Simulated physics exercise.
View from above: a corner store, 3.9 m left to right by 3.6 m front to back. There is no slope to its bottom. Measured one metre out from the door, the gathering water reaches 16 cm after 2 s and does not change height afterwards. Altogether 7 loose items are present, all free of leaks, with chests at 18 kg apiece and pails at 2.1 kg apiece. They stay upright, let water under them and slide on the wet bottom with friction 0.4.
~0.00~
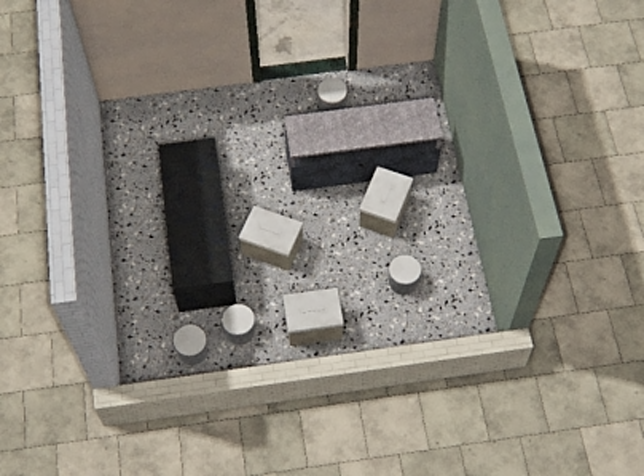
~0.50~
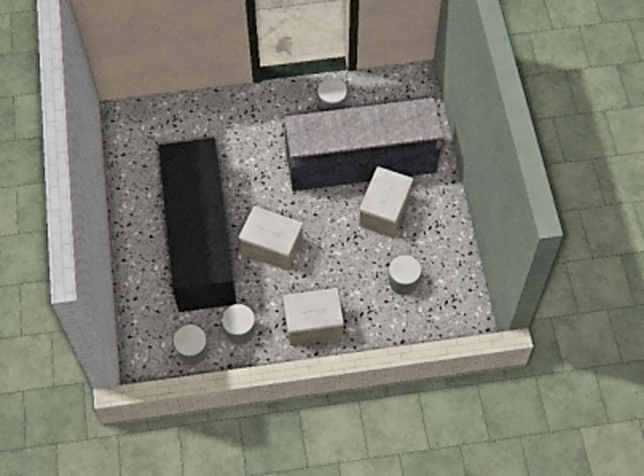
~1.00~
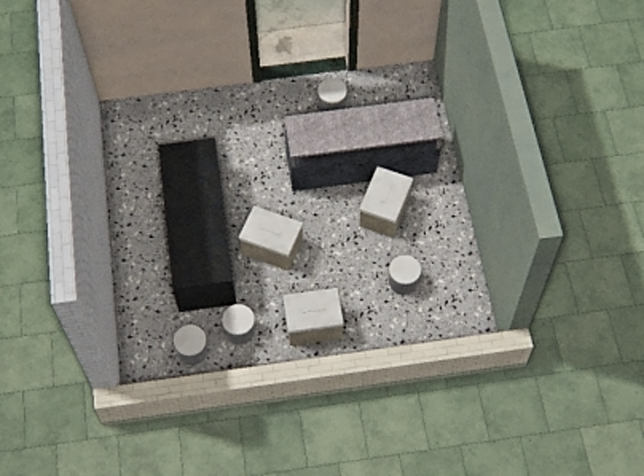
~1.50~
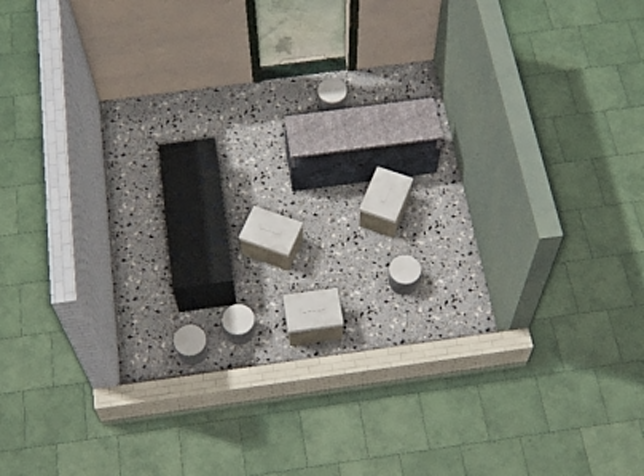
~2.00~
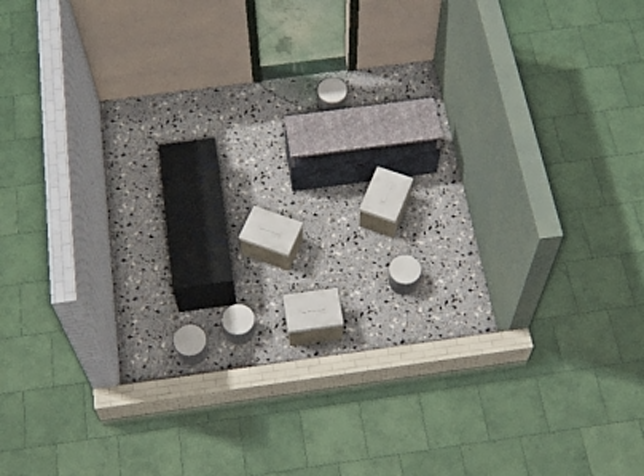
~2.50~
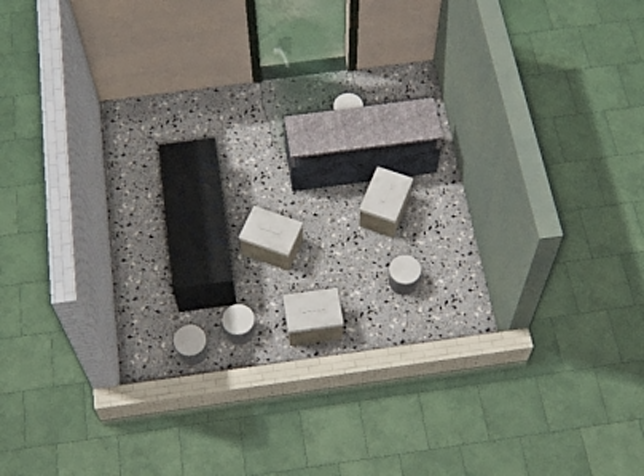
At the start, pale blocks, round pails and two long dark units stand on a speckled floor inside a low-walled room, with dry paving outside. Green-tinted water covers the paving and deepens in color, then appears inside the doorway, and the pail nearest the door shifts slightly right, behind the long unit.
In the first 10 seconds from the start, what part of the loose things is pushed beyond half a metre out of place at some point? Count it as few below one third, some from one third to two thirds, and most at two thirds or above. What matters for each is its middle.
Few.
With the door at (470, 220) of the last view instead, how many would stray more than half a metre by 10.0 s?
Result: 5.
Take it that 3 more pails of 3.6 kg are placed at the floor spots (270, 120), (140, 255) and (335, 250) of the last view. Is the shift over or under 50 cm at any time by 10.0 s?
So, in the order asked, it's too far, too far and not far enough.
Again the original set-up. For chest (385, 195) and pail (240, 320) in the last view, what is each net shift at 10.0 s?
0 cm and 5 cm respectively.
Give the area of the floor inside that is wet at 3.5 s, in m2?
3.0 m2.
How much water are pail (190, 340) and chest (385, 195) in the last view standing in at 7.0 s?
First about 1 cm, second about 3 cm.
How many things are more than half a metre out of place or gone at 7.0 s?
That would be 1.
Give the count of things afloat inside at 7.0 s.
At that time, 1.
After 3.5 s 1 of 7 are over 50 cm from their spots; 0 afloat.
After 4.5 s 1 of 7 are over 50 cm from their spots; 0 afloat.
After 7.0 s 1 of 7 are over 50 cm from their spots; 1 afloat.
After 10.0 s 2 of 7 are over 50 cm from their spots, and 2 have been at some point; 4 afloat.
